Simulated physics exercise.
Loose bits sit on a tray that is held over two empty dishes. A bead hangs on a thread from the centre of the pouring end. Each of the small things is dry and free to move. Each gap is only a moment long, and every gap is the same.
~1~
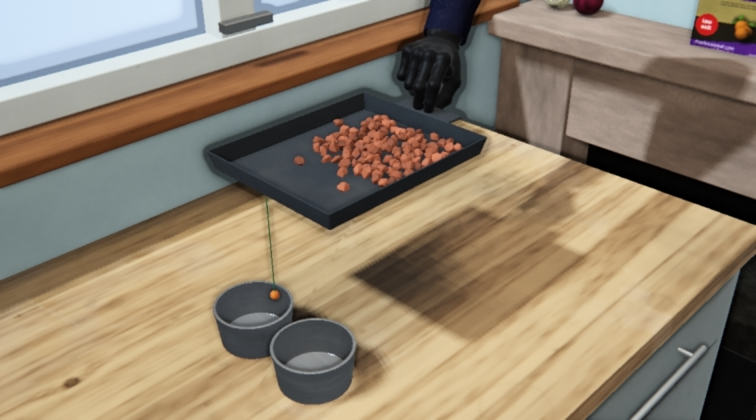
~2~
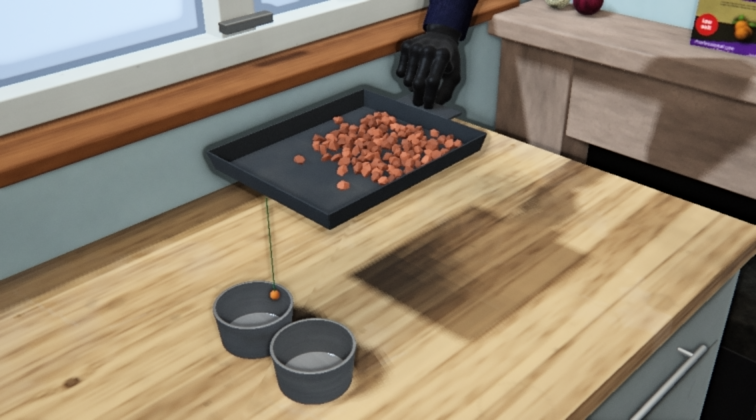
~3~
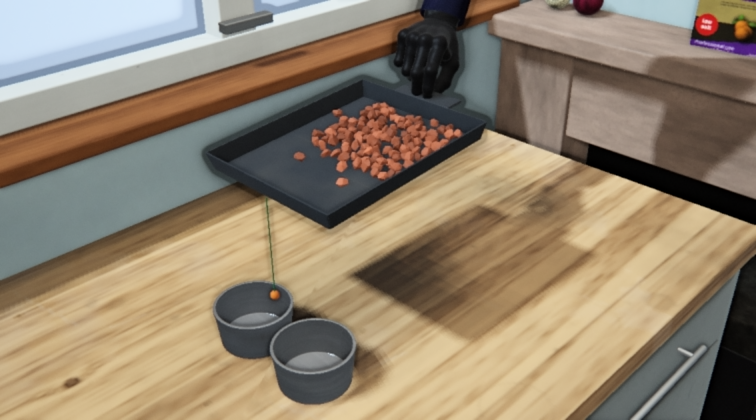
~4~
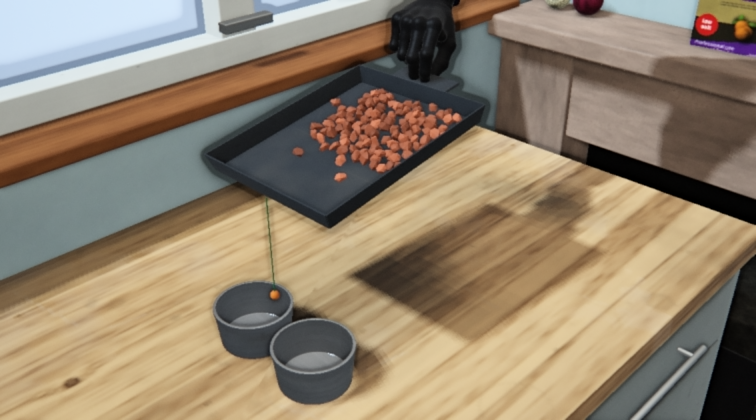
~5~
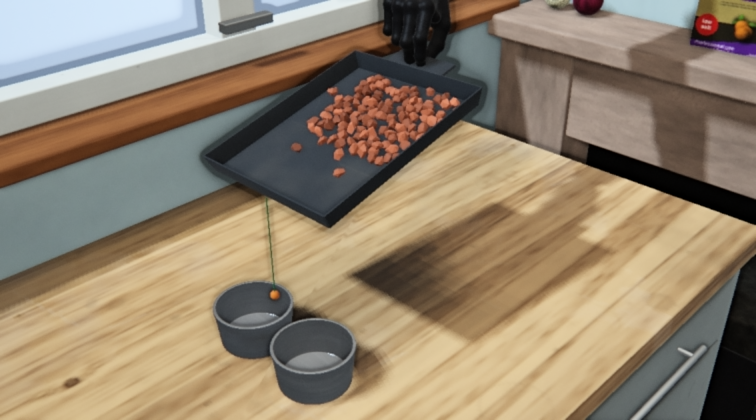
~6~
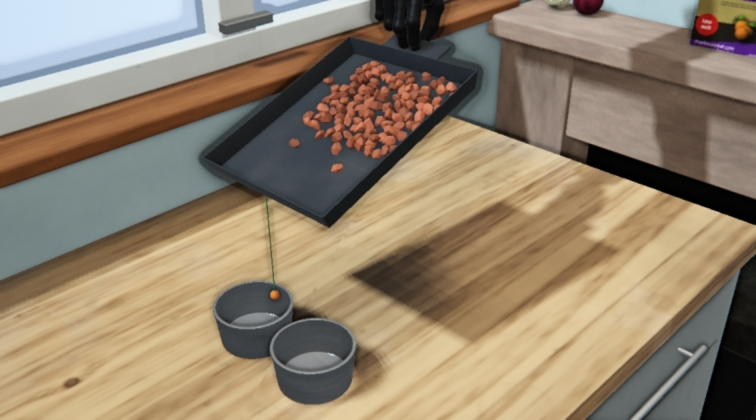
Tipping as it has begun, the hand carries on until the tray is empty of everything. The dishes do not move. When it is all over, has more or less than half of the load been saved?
Less than half.
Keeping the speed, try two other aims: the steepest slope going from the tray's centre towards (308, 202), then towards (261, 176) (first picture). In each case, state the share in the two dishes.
Respectively 50 % and 10 %.
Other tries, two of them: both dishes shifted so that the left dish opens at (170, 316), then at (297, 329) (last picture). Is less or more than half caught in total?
The first place gets a lesser share, the second a lesser share.
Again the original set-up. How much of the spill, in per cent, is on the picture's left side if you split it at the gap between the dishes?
Looks to be around 90 per cent of the spill.
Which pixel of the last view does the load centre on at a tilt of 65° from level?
Centre estimate: (260, 183).
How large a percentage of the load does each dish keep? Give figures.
I'd say the left dish holds some 20 % and the right dish some 0 %.
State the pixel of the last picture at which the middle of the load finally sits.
Last view, resting centre - approx. (220, 364).
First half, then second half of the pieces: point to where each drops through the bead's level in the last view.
At (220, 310) for the first part, then at (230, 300) for the others.
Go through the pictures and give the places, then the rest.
The first picture shows corners of the pouring end at (214, 151) and (329, 211), level; middle of the load at (386, 148), bits of crushed brick; left dish at (224, 334); right dish at (282, 379); bead on its thread at (275, 295).
The second picture shows corners of the pouring end at (213, 151) and (329, 211), level; middle of the load at (386, 145).
The third picture shows corners of the pouring end at (212, 152) and (328, 211), tipped barely, level across its low end; middle of the load at (386, 138).
The fourth picture shows corners of the pouring end at (211, 153) and (326, 211), tipped a little, level across its low end; middle of the load at (384, 127).
The fifth picture shows corners of the pouring end at (210, 155) and (324, 211), tipped clearly, level across its low end; middle of the load at (381, 116).
The sixth picture shows corners of the pouring end at (209, 156) and (322, 212), tipped clearly, level across its low end; middle of the load at (377, 106); left dish at (224, 334); right dish at (282, 379).
Soon, tray tipped steeply; nearly all on the tray; a small part in the air.
A while on, tray tipped past a quarter turn; about a third on the tray; a small part in the left dish; about half outside both; a small part in the air.
Towards the end, tray tipped past a quarter turn; a stray few in the right dish; about a quarter in the left dish; most outside both.
Finally, tray tipped past a quarter turn; a stray few in the right dish; about a quarter in the left dish; most outside both.
